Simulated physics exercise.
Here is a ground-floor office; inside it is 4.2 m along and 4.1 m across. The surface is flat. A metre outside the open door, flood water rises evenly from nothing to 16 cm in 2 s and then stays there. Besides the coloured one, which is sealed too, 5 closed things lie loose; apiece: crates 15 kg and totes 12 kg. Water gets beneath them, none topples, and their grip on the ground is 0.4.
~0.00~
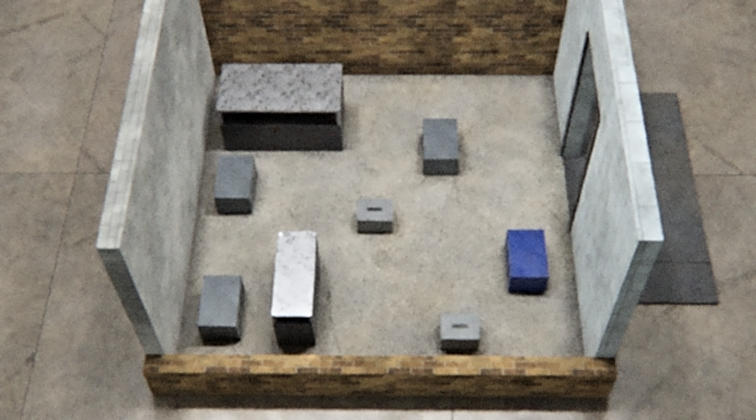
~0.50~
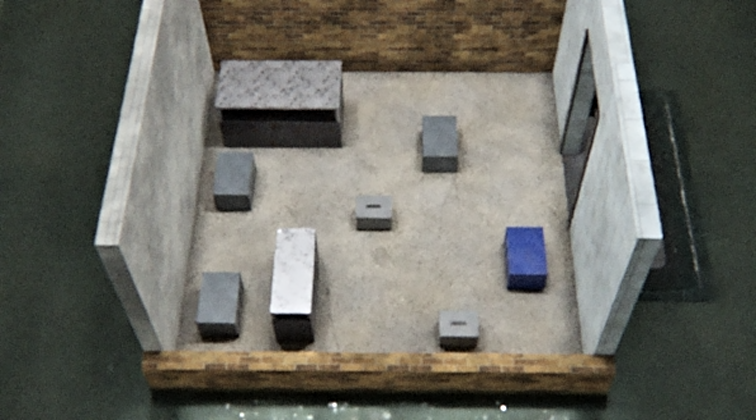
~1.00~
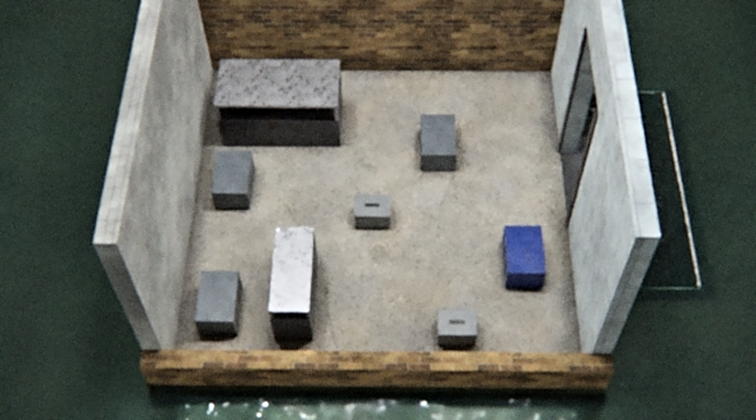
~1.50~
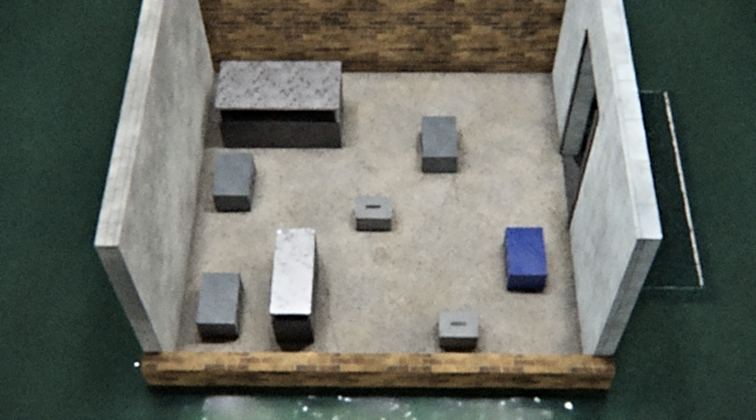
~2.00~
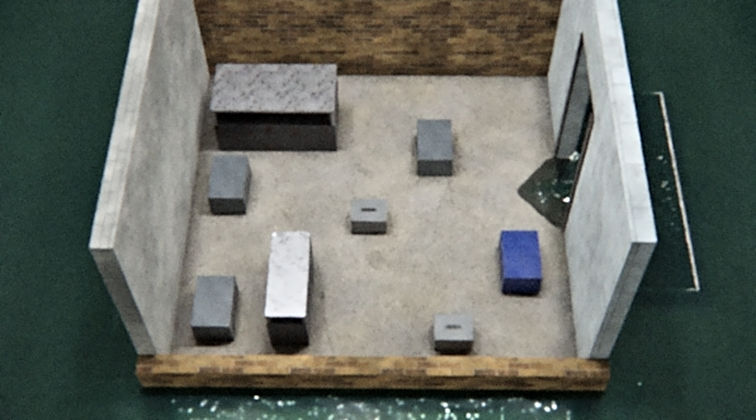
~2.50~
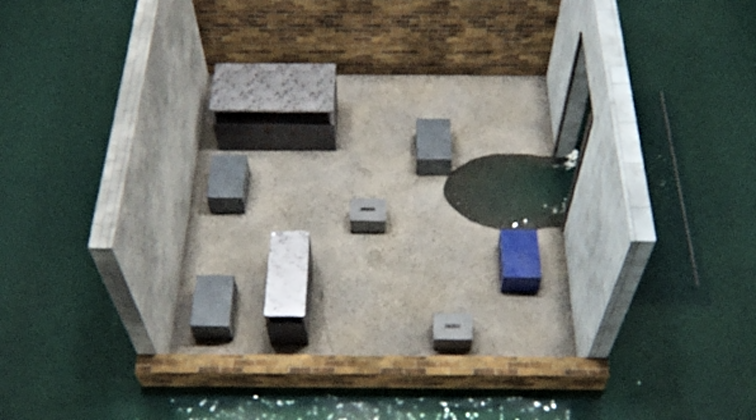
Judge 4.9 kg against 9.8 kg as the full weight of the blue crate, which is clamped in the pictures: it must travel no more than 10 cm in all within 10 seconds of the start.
I expect that only the larger load is enough.
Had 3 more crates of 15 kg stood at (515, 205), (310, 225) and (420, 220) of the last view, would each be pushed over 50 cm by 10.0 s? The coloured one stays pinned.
In that order: Over, under, less.
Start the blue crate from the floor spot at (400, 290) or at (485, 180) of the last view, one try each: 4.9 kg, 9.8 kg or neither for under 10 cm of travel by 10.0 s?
In that order: Neither holds; neither holds.
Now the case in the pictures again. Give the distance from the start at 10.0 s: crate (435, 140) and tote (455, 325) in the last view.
In turn: 80 cm, 0 cm.
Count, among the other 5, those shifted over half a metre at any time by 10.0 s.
That makes 1.
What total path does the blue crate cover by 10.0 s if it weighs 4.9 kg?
About 20 cm.
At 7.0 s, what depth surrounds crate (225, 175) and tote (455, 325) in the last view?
About 3 and 2 cm.
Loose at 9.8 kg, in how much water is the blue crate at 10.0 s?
About 3 cm.
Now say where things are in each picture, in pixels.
In the first frame, the blue crate at (528, 253) rests on the ground; water covers 0.0 m2; 0 of 6 have shifted.
In the second frame, the blue crate at (527, 250) rests on the ground; 0.0 m2 under water; 0 of 6 have shifted.
In the third frame, the blue crate at (525, 249), on the bottom; water covers 0.0 m2; 0 of 6 have shifted.
In the fourth frame, the blue crate at (526, 250) rests on the ground; water covers 0.0 m2; 0 of 6 have shifted.
In the fifth frame, the blue crate at (522, 254) rests on the ground; water covers 0.3 m2; 0 of 6 have shifted.
In the sixth frame, the blue crate at (521, 253) rests on the ground; water covers 1.1 m2; 0 of 6 have shifted.
After 3.5 s the blue crate would be 5 cm from its start with 4.9 kg and 0 cm from its start with 9.8 kg; 2 cm of water round it then.
After 4.5 s the blue crate would be 18 cm from its start with 4.9 kg and 0 cm from its start with 9.8 kg; 2 cm of water round it then.
After 7.0 s the blue crate would be 18 cm from its start with 4.9 kg and 0 cm from its start with 9.8 kg; 2 cm of water round it then.
After 10.0 s the blue crate would be 21 cm from its start with 4.9 kg and 0 cm from its start with 9.8 kg; 3 cm of water round it then.
